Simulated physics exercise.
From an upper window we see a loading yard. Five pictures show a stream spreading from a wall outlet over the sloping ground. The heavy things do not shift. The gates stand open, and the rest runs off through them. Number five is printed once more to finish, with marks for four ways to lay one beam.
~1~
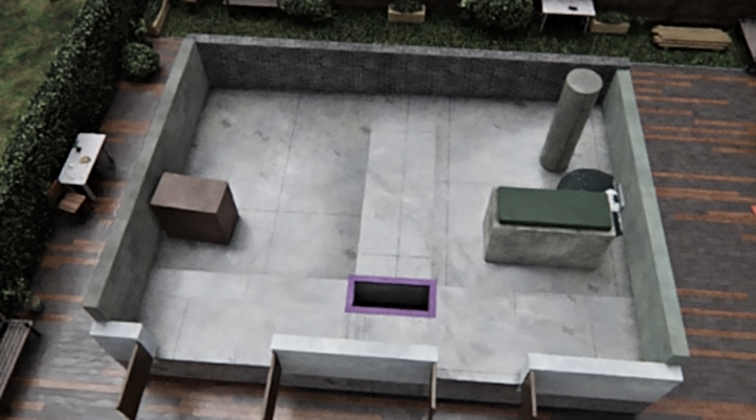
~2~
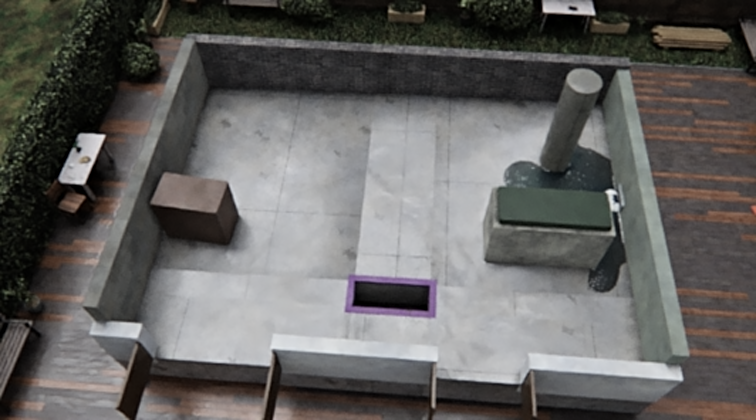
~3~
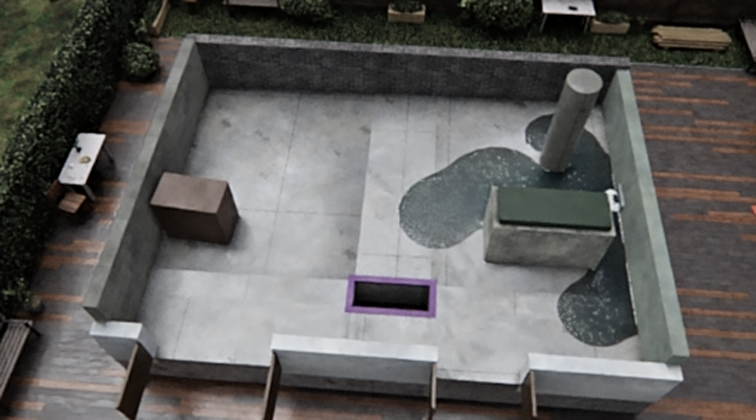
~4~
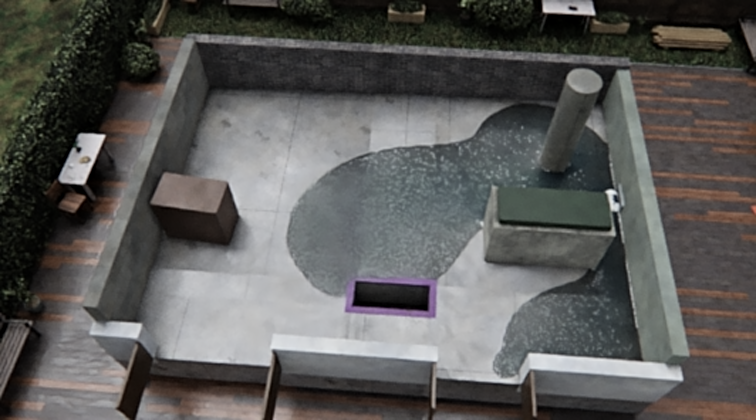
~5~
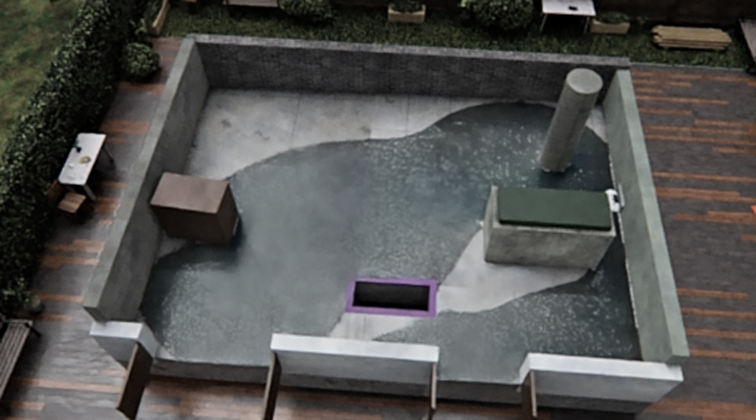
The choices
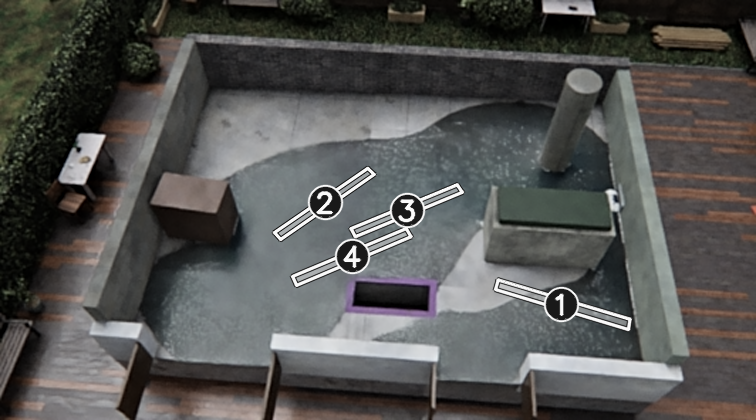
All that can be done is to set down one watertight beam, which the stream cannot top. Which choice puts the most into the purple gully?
Best: 3.
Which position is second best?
That would be 1.
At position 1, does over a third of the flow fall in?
No.
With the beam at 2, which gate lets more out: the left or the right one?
The left one.
In white, 1 from (496, 284) to (629, 324); 2 from (277, 235) to (370, 171); 3 from (353, 232) to (459, 188); 4 from (294, 280) to (408, 232).
If 1 is chosen, about 19 % of the stream goes into the purple gully, about 76 % out by the gates.
If 2 is chosen, about 10 % of the stream goes into the purple gully, about 87 % out by the gates.
If 3 is chosen, about 26 % of the stream goes into the purple gully, about 69 % out by the gates.
If 4 is chosen, about 12 % of the stream goes into the purple gully, about 82 % out by the gates.
